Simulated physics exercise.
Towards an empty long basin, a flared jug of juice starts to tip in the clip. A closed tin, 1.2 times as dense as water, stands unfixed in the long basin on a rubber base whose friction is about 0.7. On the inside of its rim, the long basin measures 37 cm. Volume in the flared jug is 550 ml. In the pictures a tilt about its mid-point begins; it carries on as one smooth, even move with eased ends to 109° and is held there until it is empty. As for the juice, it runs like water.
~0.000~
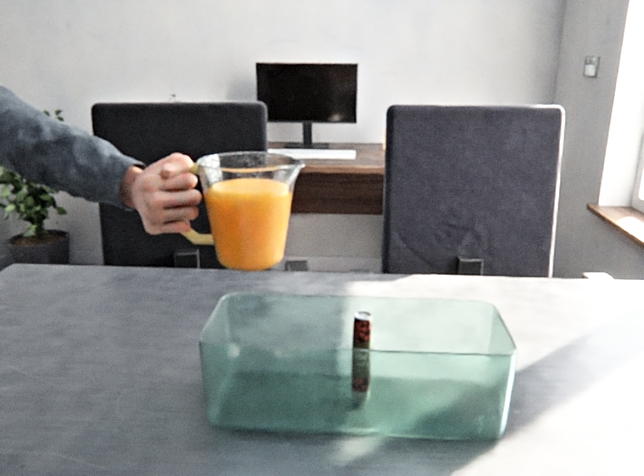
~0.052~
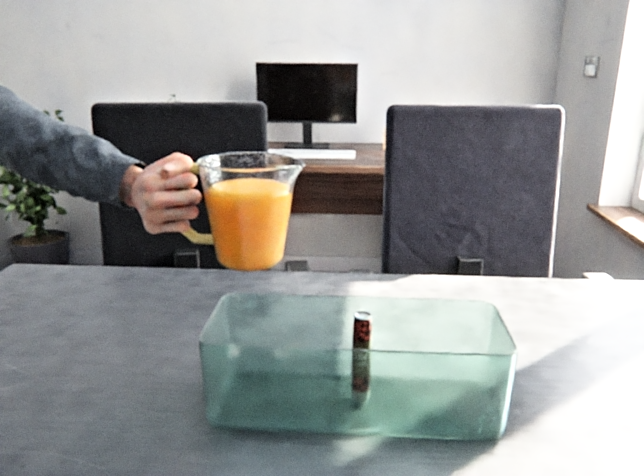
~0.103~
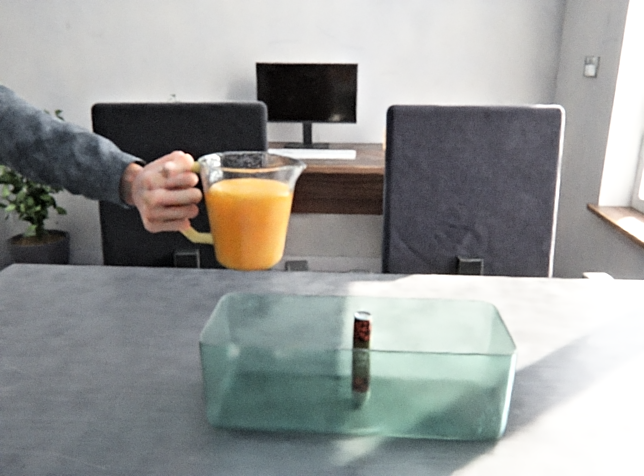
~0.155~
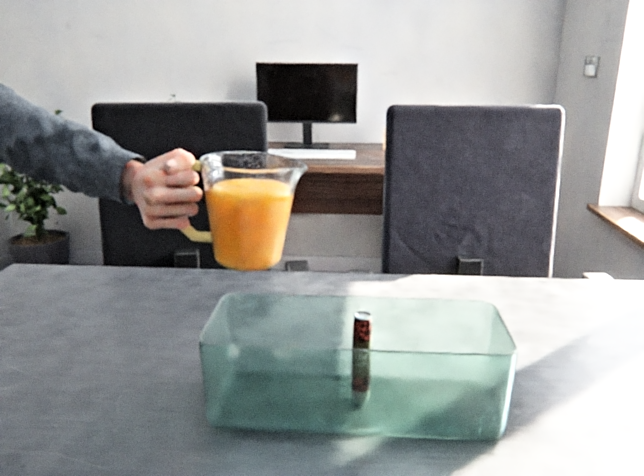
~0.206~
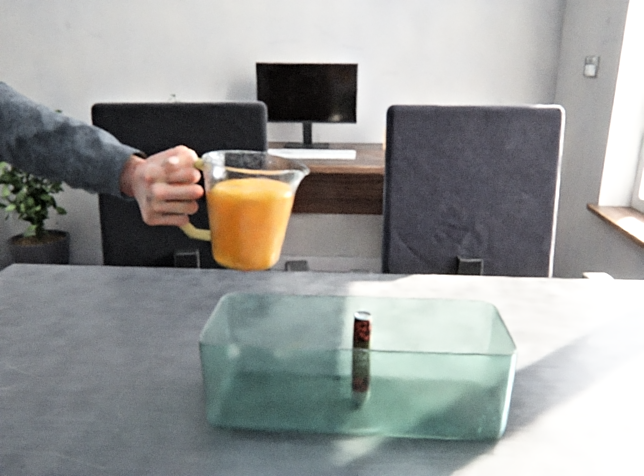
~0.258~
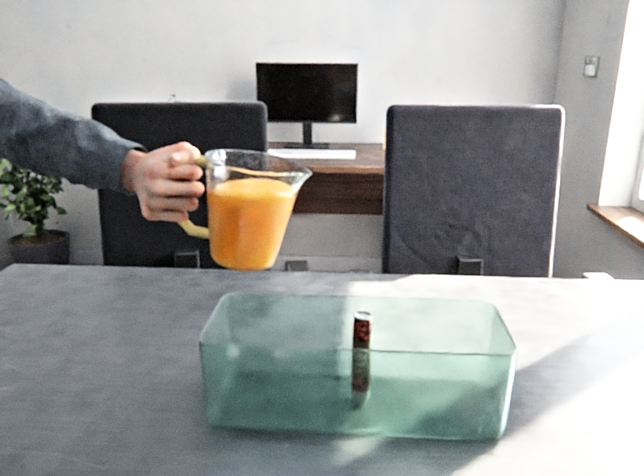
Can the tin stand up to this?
It's going to overturn.
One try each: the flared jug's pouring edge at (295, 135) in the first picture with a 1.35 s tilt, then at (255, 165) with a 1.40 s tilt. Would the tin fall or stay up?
Try 1: Tipped over; try 2: Still standing.
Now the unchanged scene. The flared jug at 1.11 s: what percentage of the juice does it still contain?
Some 24 per cent.
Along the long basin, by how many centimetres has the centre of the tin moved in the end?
About 9.0 cm.
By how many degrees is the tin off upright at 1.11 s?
About 5 degrees.
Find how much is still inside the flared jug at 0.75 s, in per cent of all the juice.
Roughly 88 per cent.
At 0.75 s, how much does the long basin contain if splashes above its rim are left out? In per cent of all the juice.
Roughly 1 percent of it.
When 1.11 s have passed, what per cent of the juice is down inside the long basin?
That comes to about 56 percent.
Then, 0.75 s in, the tilt is 61° and 87 per cent is still to pour; the tin stands where it began.
Then, 1.11 s in, the tilt is 98° and 24 per cent is still to pour; the tin leans 5°.
Then, 1.49 s in, the tilt is 109° and 0 per cent is still to pour; the tin lies on its side.
Then, 1.90 s in, the tilt is 109° and 0 per cent is still to pour; the tin lies on its side.
Finally, the tin lies on its side.
